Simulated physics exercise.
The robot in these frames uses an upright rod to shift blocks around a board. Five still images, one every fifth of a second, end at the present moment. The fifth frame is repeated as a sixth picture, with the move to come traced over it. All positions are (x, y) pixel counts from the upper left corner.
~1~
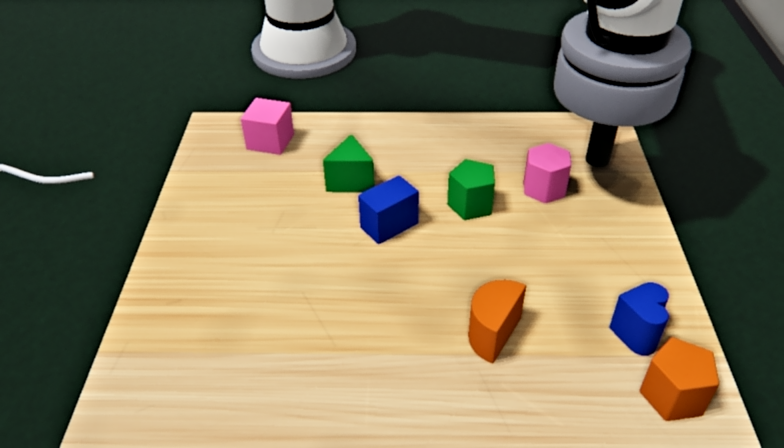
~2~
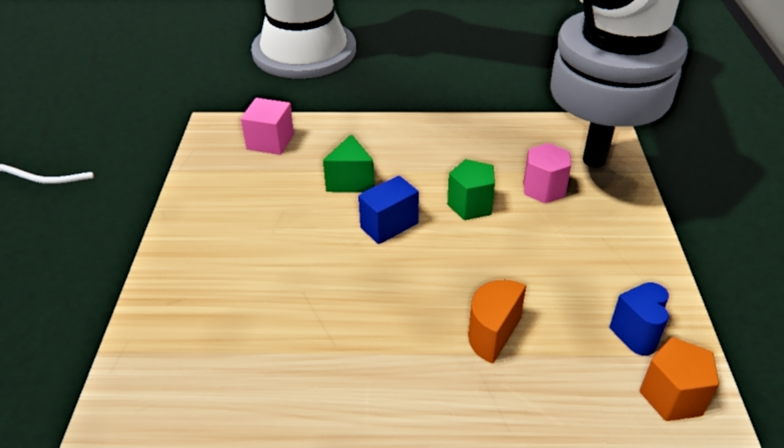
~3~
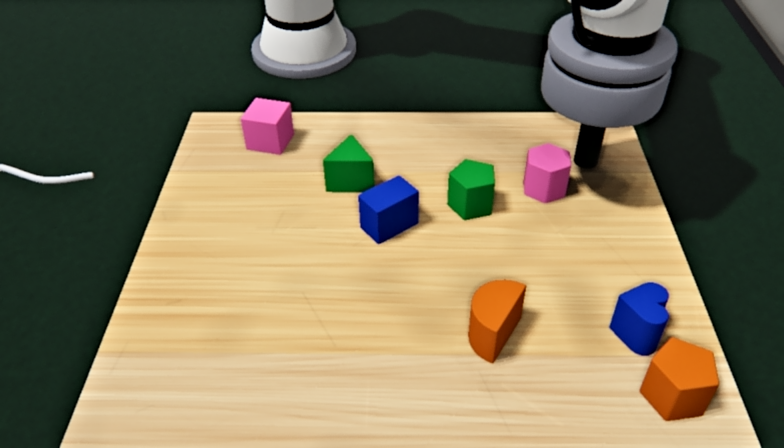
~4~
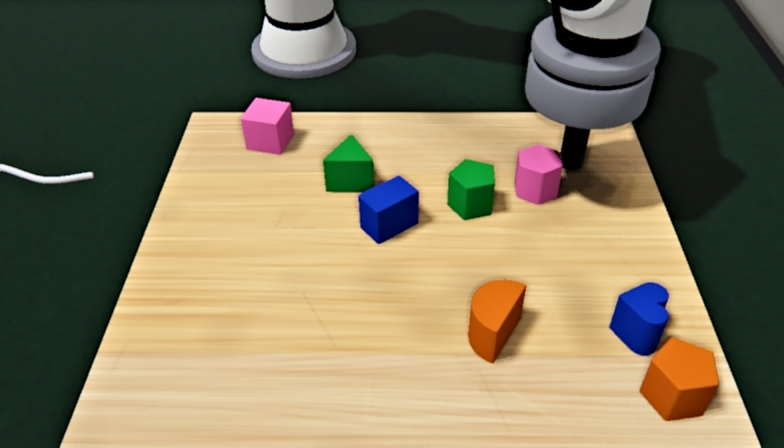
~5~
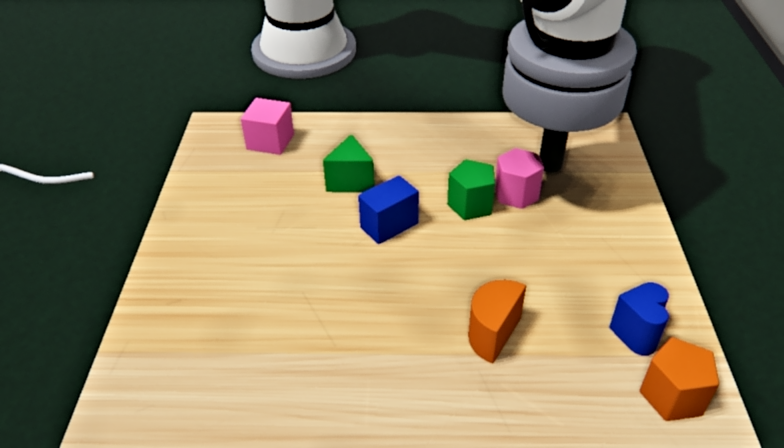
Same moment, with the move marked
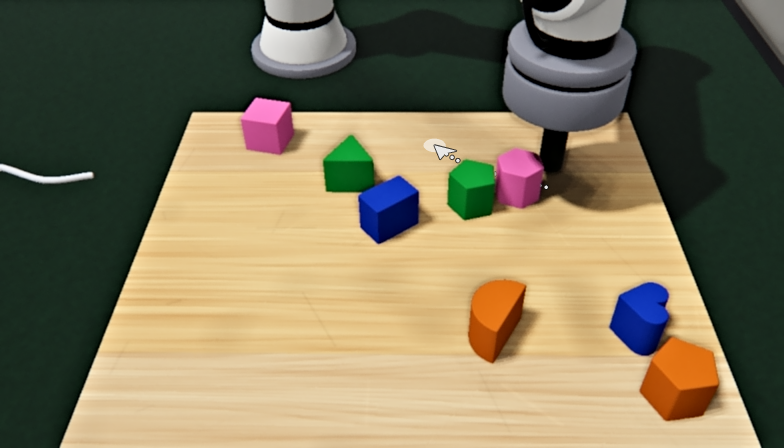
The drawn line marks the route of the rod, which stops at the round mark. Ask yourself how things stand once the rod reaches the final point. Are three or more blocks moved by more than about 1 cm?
The answer is no.
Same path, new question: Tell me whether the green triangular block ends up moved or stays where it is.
Same place.
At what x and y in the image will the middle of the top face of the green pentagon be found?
I think it will end close to (453, 182).
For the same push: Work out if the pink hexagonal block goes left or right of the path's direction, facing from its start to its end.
Side: Left.
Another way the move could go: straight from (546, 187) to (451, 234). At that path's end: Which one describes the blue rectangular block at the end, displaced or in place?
Shifted.
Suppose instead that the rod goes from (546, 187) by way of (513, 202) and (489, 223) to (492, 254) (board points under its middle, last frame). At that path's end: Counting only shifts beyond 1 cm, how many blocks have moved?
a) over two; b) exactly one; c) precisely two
a: Over two.
Path on the board, from (546, 187) via (483, 171), ending at (435, 145).
The first path, step by step. One third of the way, rod at (505, 154); green pentagon at (456, 179), turned 15° anticlockwise; pink hexagonal block at (486, 158), turned 45° anticlockwise.
Two thirds of the way, rod at (466, 142); green pentagon at (453, 182), turned 15° anticlockwise; pink hexagonal block at (473, 156), turned 75° anticlockwise.
At the end, rod at (435, 124); green triangular block in place; green pentagon at (453, 182), turned 15° anticlockwise; pink hexagonal block at (473, 156), turned 75° anticlockwise.
